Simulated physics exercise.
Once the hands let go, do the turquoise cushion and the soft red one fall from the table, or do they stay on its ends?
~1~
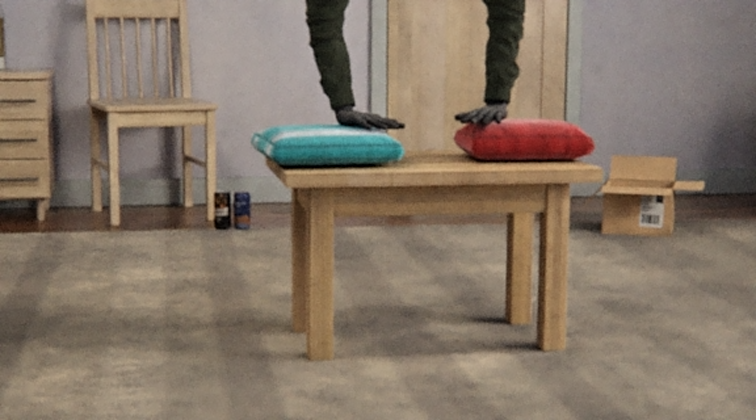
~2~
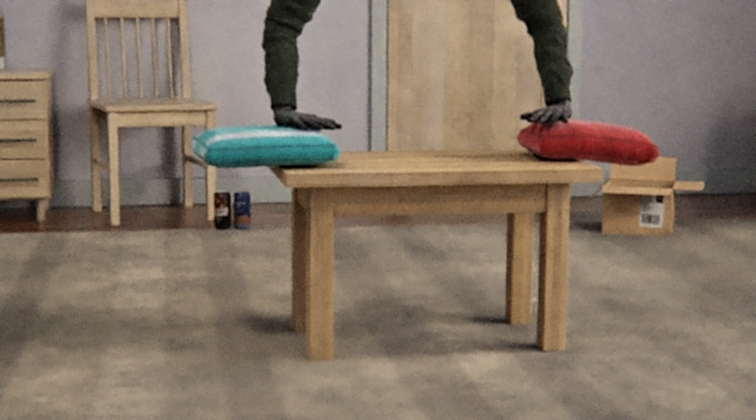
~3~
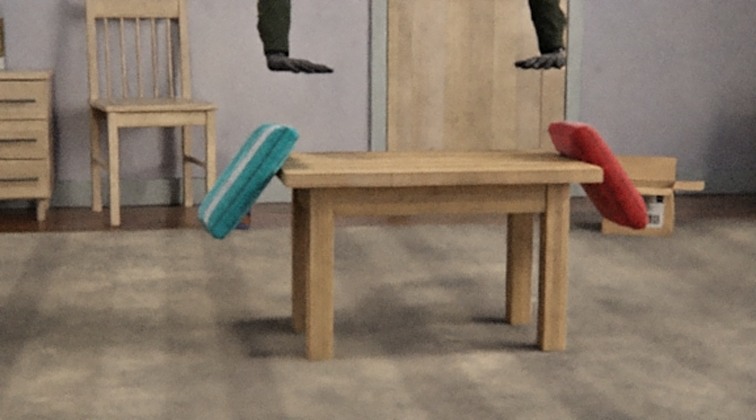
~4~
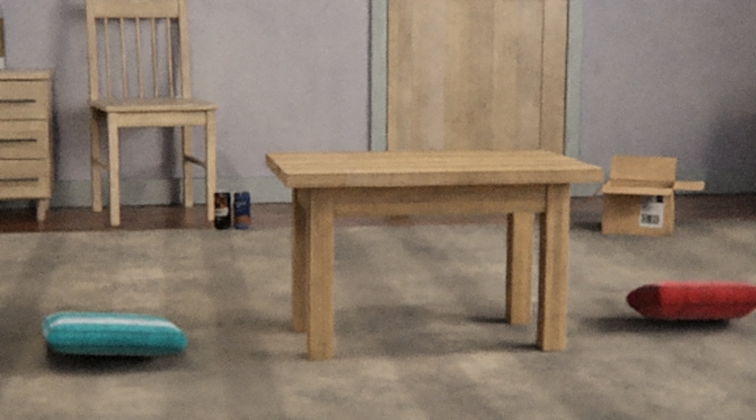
Both fall. The turquoise cushion slumps off the left end, and the soft red one tips over the right end and drops to the floor.
